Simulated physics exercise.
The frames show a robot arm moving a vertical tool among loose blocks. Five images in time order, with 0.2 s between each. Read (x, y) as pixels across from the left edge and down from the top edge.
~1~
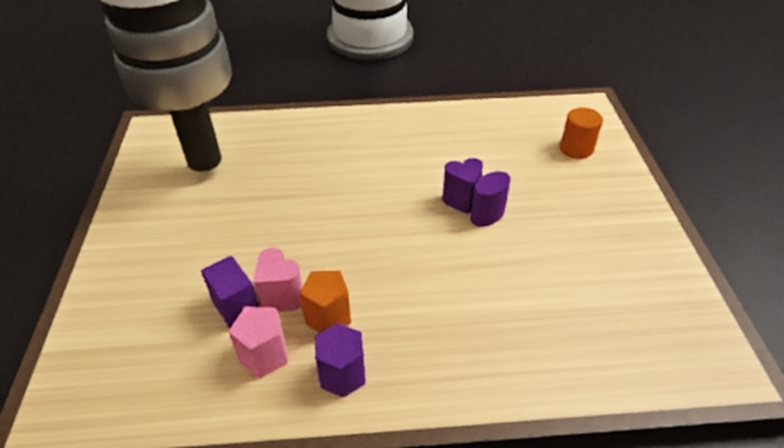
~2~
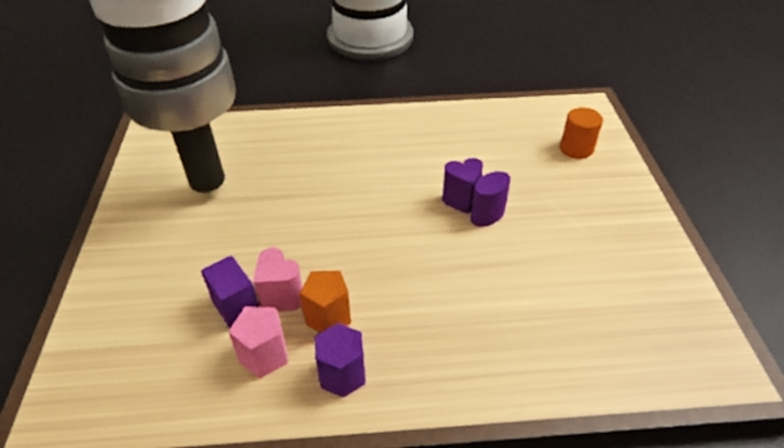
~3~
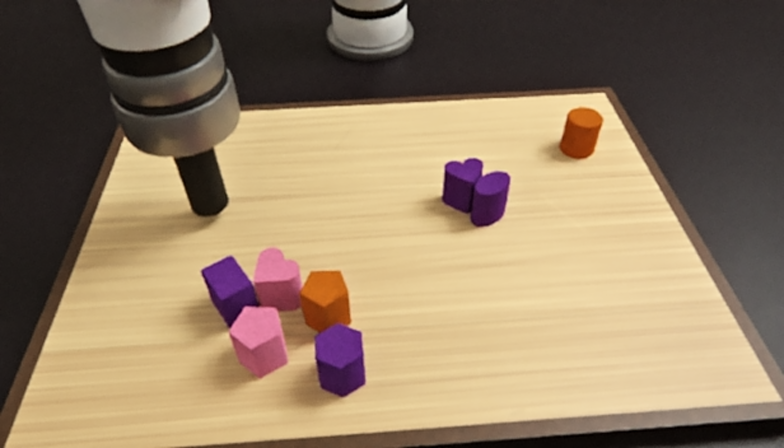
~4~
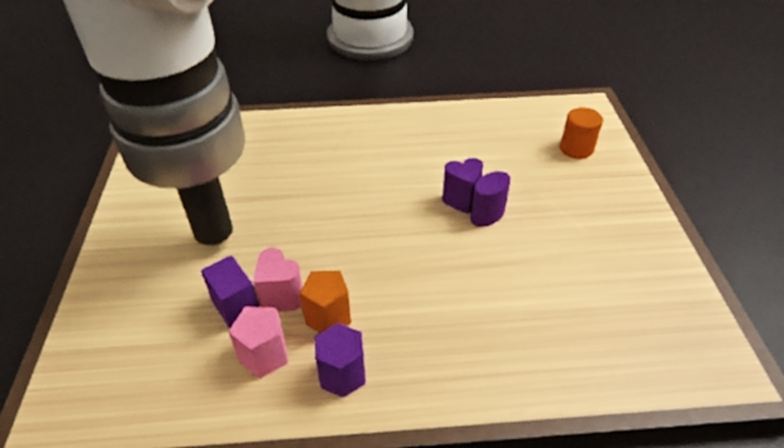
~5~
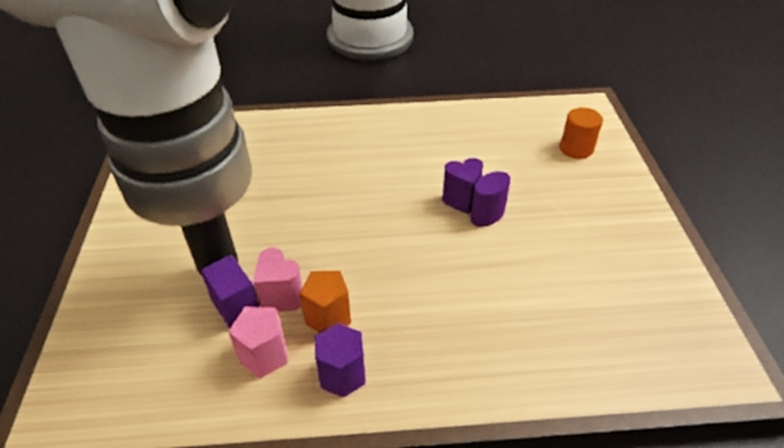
A robot arm moves its black tool down the board toward a cluster of blocks.
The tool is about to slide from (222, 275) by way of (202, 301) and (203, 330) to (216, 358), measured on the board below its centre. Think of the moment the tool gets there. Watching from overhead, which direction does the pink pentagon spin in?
Looking down, my answer is that the pink pentagon rotates clockwise.
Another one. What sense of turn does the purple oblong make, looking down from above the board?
The answer is counter-clockwise.
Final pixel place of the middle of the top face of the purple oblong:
At (250, 302).
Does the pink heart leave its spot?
I believe not.
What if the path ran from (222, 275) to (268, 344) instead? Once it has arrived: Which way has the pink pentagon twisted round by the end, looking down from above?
Overhead view: Anti-clockwise.
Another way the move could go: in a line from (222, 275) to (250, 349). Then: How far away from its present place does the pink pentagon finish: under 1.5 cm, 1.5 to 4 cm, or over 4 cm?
The distance will be above 4 cm.
The first path, step by step. Halfway along, tool at (194, 305); purple oblong at (230, 296), turned 50° anticlockwise; pink pentagon at (262, 327).
At the end, tool at (212, 348); purple oblong at (250, 302), turned 85° anticlockwise; pink pentagon at (271, 329), turned 40° clockwise; pink heart unmoved.
